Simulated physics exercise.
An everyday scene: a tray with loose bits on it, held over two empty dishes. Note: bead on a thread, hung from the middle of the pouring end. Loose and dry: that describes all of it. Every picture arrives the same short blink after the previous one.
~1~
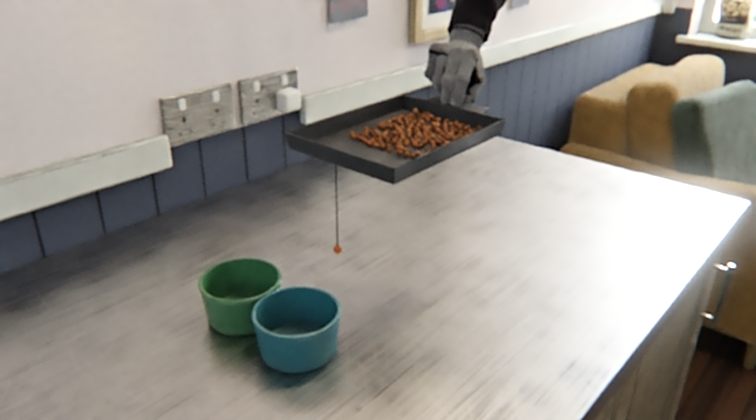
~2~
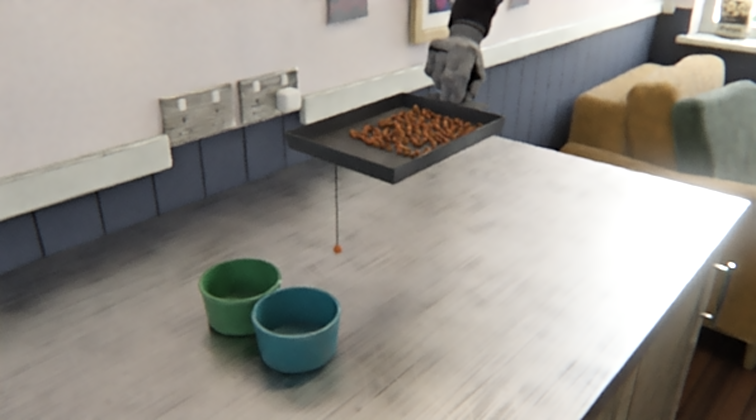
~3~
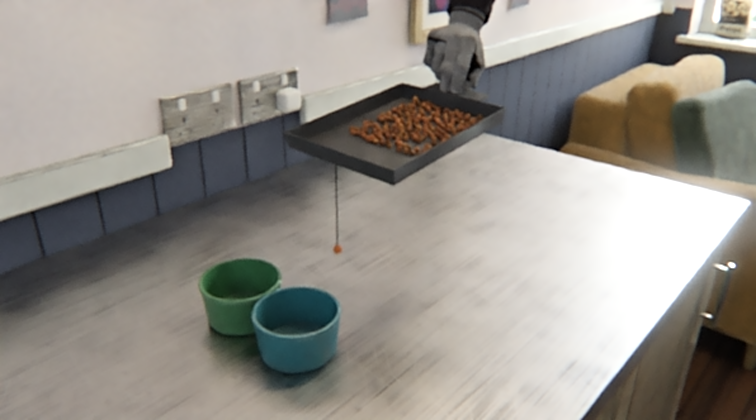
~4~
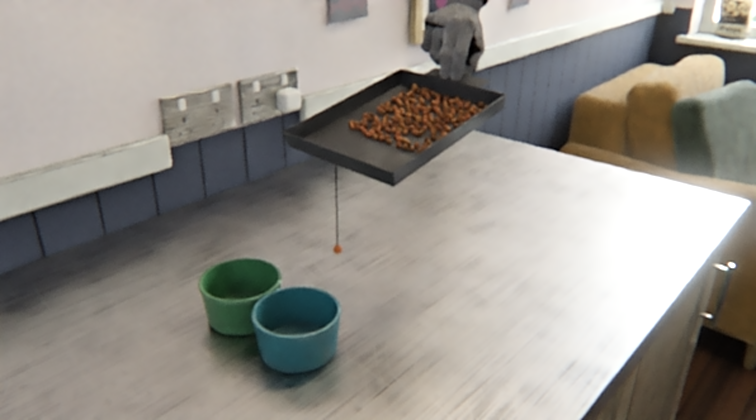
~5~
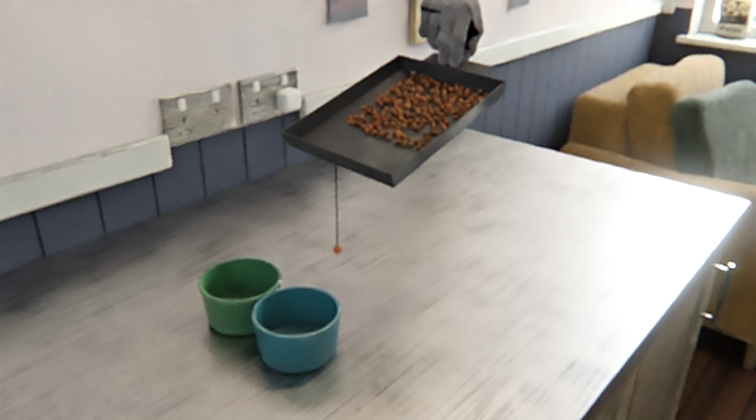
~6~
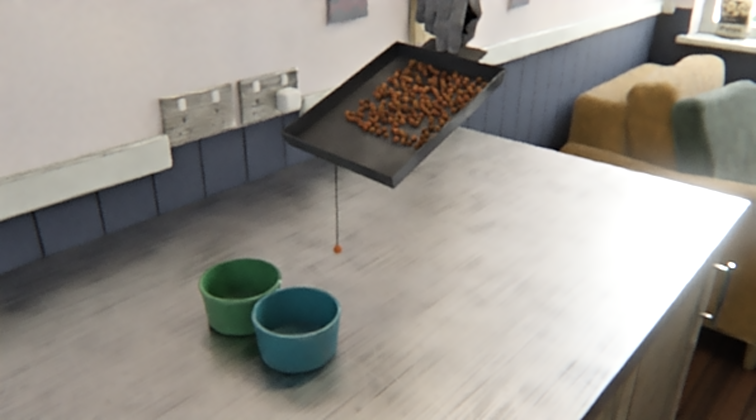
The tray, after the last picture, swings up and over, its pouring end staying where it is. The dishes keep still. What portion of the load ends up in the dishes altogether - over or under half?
The amount caught is going to be smaller than the amount missed.
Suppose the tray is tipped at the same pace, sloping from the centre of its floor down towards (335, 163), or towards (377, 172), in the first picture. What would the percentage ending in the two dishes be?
About 20 % and about 10 %.
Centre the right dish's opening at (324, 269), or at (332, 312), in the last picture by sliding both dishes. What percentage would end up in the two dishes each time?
In order, 40 % and 50 %.
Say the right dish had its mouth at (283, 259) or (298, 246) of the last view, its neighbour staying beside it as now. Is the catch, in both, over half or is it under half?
Result, first setup: A minority share; second setup: A minority share.
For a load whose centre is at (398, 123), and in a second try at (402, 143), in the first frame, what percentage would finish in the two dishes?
Some 20 and then some 10 per cent.
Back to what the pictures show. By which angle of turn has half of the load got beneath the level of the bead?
Roughly 115°.
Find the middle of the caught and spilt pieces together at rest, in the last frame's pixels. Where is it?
Around (345, 332).
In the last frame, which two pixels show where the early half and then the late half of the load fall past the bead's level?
Around (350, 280) at first; around (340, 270) after that.
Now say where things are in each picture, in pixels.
Corners of the pouring end (289, 132) and (394, 166), level; middle of the load (419, 134), cereal balls; left dish (210, 310); right dish (265, 345); bead on its thread (338, 249), in the first picture.
Corners of the pouring end (289, 132) and (394, 167), level; middle of the load (419, 133), in the second picture.
Corners of the pouring end (288, 132) and (393, 168), tipped barely, lowest at the right corner; middle of the load (419, 127), in the third picture.
Corners of the pouring end (287, 131) and (392, 170), tipped a little, lowest at the right corner; middle of the load (418, 118), in the fourth picture.
Corners of the pouring end (286, 131) and (391, 172), tipped clearly, lowest at the right corner; middle of the load (418, 110), in the fifth picture.
Corners of the pouring end (285, 131) and (391, 174), tipped clearly, lowest at the right corner; middle of the load (416, 103); left dish (210, 310); right dish (265, 345), in the sixth picture.
Just after the last frame, tray tipped steeply; the larger part on the tray; just a few outside both; about a tenth in the air.
A moment on, tray tipped past a quarter turn; roughly two thirds on the tray; about a tenth in the right dish; roughly a quarter outside both; about a tenth in the air.
Further on, tray tipped past a quarter turn; about a tenth in the right dish; just a few in the left dish; the larger part outside both.
When it is over, tray tipped past a quarter turn; about a tenth in the right dish; just a few in the left dish; the larger part outside both.
